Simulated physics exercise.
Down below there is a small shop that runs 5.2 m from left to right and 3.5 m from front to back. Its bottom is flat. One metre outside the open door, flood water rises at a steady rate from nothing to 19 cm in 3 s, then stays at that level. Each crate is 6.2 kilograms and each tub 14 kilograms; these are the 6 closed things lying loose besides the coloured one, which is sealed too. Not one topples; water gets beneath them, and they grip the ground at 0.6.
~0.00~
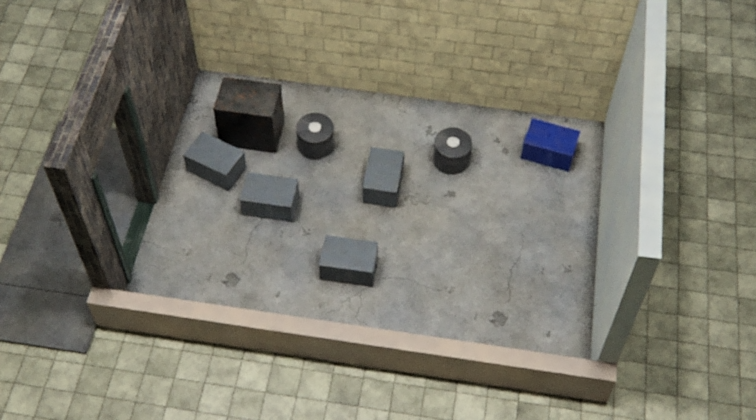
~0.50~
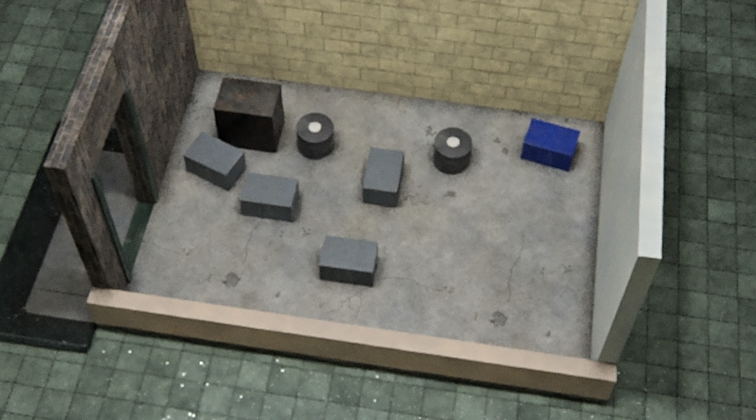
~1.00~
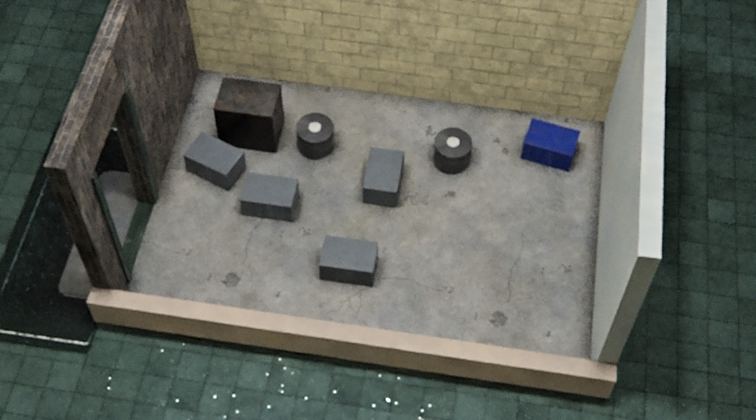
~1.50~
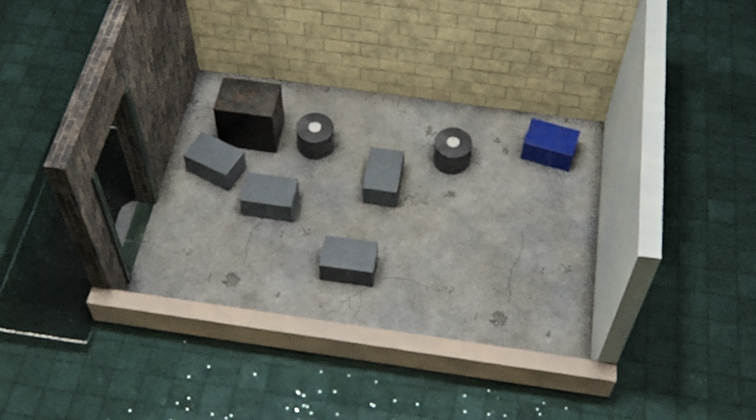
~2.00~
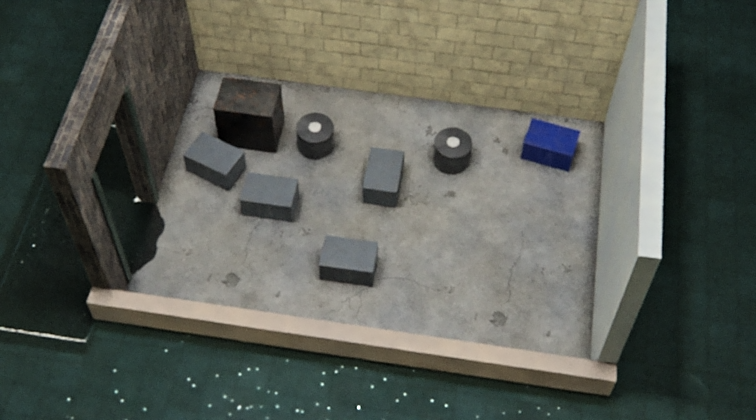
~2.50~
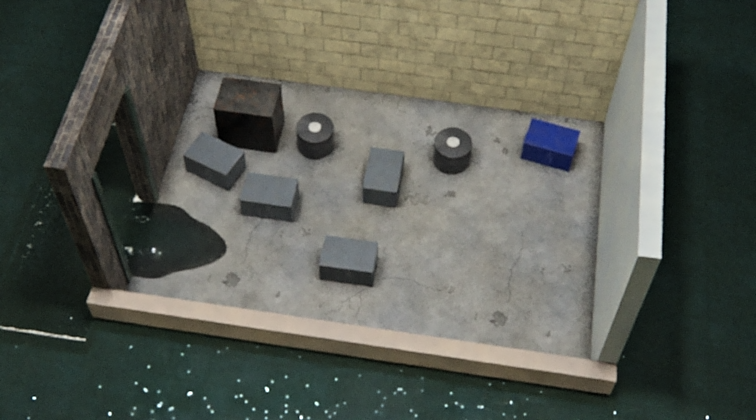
Dark water spreads over the tiled ground outside a small, open-topped room, deepening around its walls, then enters through the doorway at left and forms a rounded pool on the floor, while the blue crate and grey objects stay still.
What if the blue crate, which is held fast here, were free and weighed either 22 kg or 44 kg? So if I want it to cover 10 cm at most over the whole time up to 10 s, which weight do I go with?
It never needs the heavy one.
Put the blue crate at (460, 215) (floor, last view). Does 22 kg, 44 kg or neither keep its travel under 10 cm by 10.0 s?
Result: Both pass.
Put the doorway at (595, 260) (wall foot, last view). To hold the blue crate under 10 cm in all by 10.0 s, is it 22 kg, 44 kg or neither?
Outcome - the lighter pick works.
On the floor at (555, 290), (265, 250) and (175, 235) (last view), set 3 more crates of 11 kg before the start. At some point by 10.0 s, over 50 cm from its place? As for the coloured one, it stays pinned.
Result, in order - exceeds it; exceeds it; exceeds it.
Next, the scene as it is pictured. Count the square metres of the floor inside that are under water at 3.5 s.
Near 3.5 m2 in all.
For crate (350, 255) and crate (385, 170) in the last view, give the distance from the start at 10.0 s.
Shifts: 250 cm / 100 cm.
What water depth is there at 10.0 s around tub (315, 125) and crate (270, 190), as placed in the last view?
I'd put it at 2 cm and 3 cm respectively.
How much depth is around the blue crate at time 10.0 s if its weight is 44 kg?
About 7 cm.
After 3.5 s the blue crate would be 0 cm from its start with 22 kg and 0 cm from its start with 44 kg; 0 cm of water round it then.
After 4.5 s the blue crate would be 0 cm from its start with 22 kg and 0 cm from its start with 44 kg; 0 cm of water round it then.
After 7.0 s the blue crate would be 0 cm from its start with 22 kg and 0 cm from its start with 44 kg; 1 cm of water round it then.
After 10.0 s the blue crate would be 0 cm from its start with 22 kg and 0 cm from its start with 44 kg; 7 cm of water round it then.
